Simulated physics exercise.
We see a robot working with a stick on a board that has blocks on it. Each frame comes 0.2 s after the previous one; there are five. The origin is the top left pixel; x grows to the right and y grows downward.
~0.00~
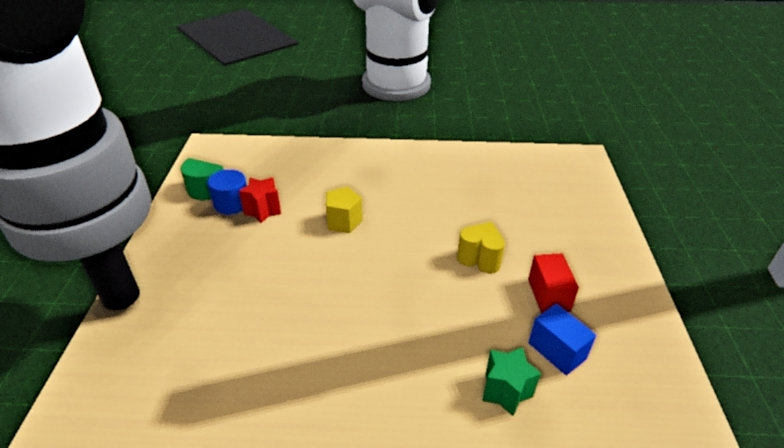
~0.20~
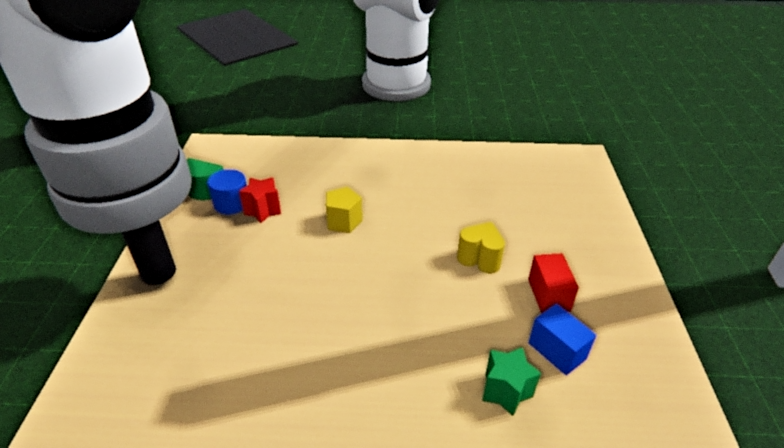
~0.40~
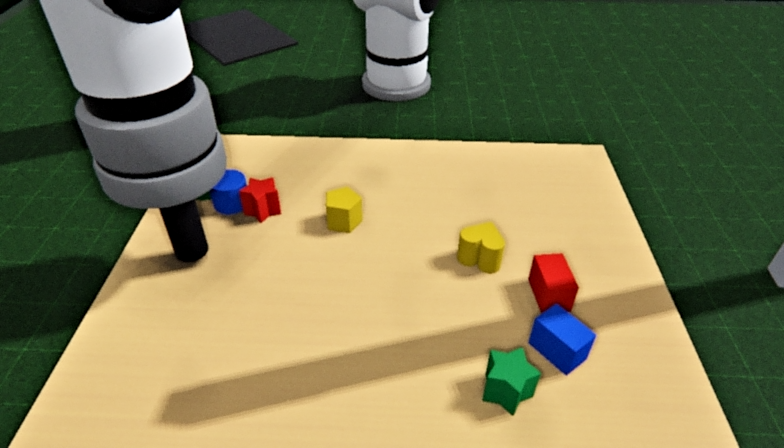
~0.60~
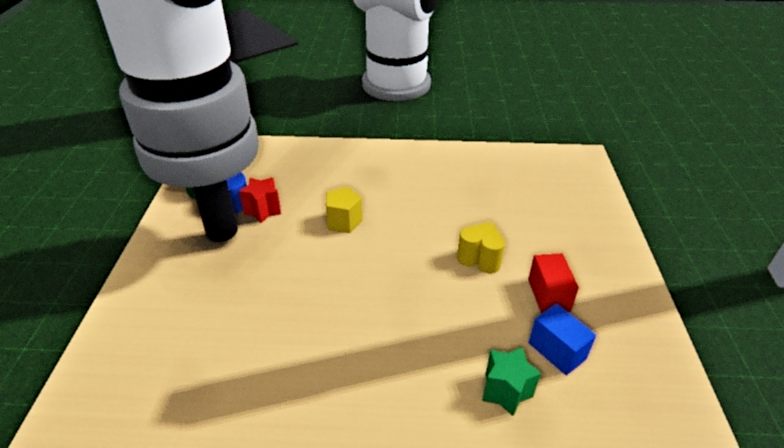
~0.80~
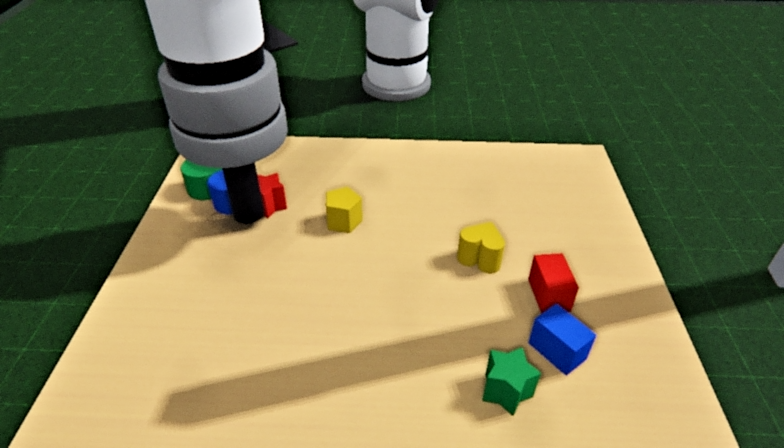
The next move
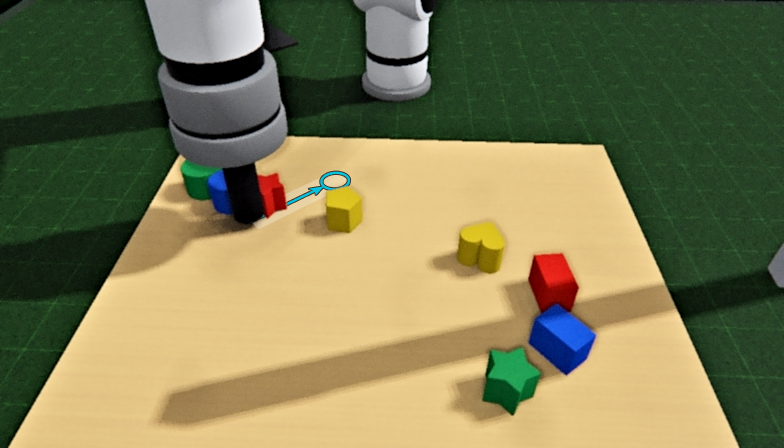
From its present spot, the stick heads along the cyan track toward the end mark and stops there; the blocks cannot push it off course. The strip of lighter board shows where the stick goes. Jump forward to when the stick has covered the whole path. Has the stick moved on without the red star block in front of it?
Yes, that is how it ends up.
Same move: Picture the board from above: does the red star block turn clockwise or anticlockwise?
Turns anticlockwise.
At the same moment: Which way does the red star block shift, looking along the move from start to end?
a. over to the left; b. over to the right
Correct choice: A.
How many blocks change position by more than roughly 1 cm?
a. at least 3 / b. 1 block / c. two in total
b
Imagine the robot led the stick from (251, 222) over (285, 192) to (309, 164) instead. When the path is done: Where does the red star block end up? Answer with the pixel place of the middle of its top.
It sits at (322, 129).
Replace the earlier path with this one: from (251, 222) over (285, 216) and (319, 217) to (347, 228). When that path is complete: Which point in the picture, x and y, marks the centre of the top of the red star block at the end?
By then it is at (281, 175).
The line goes in a line from (251, 222) to (335, 181).
The first path, step by step. One third of the way, stick at (280, 200); red star block at (291, 167).
Two thirds of the way, stick at (309, 186); red star block at (311, 154), turned 25° anticlockwise.
At the end, stick at (335, 174); blue round block unmoved; red star block at (320, 145), turned 65° anticlockwise.
